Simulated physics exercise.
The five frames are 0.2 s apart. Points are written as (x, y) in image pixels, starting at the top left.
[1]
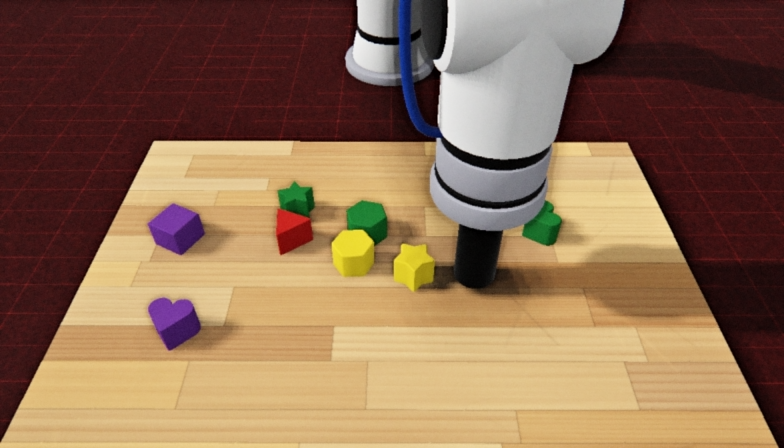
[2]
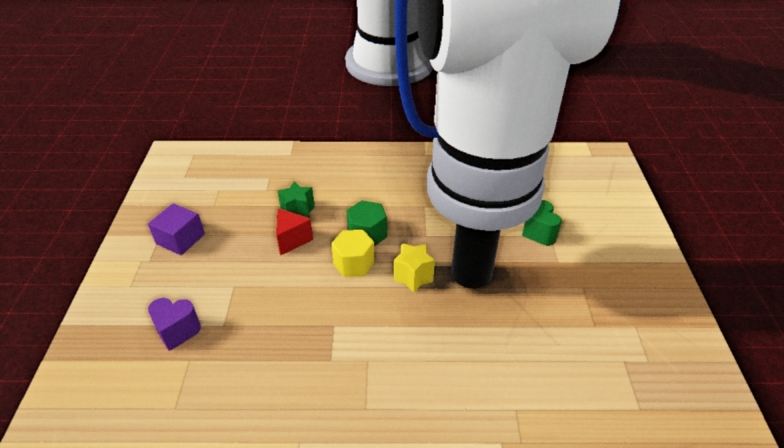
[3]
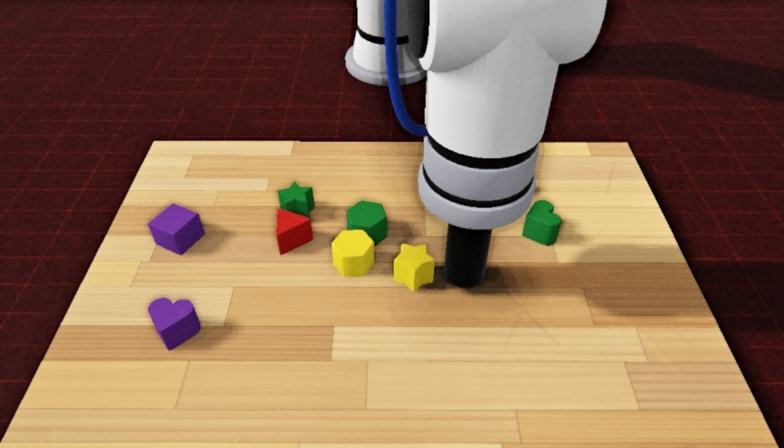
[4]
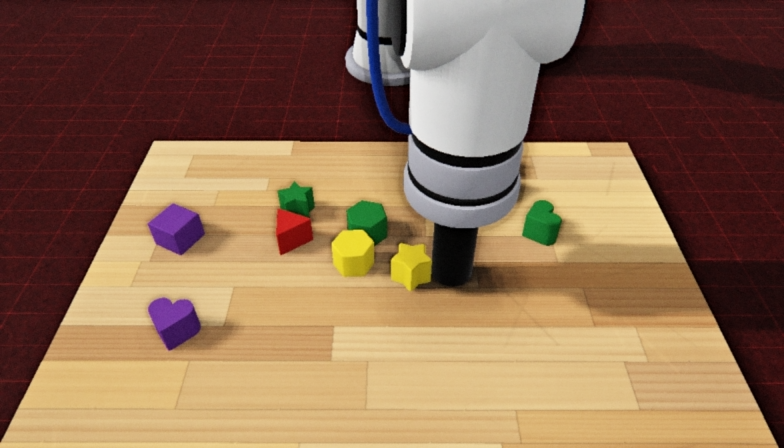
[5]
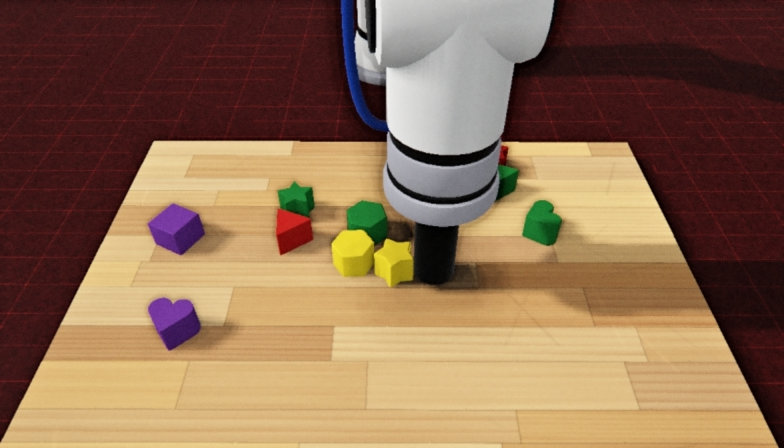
The video shows a robot arm with a black rod above a wooden board of colored blocks, moving left until the rod pushes the yellow star-shaped block a short way left toward the yellow hexagon, while the other blocks stay still.
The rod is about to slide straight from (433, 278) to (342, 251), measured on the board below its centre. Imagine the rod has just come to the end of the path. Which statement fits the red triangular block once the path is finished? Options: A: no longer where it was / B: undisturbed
I'll go with A - no longer where it was.
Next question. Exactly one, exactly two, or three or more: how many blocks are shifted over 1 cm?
Three or more move.
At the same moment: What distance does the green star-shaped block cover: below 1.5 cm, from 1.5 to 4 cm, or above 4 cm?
That block covers short of 1.5 cm.
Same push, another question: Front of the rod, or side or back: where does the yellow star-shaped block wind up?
The rod still has it in front.
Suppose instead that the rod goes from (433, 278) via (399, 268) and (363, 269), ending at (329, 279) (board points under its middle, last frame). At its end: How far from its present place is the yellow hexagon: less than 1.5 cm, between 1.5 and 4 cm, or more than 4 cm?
Long: Over 4 cm.
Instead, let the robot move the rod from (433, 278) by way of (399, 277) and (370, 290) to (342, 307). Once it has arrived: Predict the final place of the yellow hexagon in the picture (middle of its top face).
Its top middle will sit at (325, 231).
The first path, step by step. Halfway along, rod at (385, 257); yellow hexagon at (314, 233), turned 15° clockwise; yellow star-shaped block at (346, 241).
At the end, rod at (341, 243); red triangular block at (250, 209), turned 15° anticlockwise; green star-shaped block not moved; yellow hexagon at (270, 222), turned 10° clockwise; green hexagon at (356, 205), turned 55° clockwise; yellow star-shaped block at (302, 228).
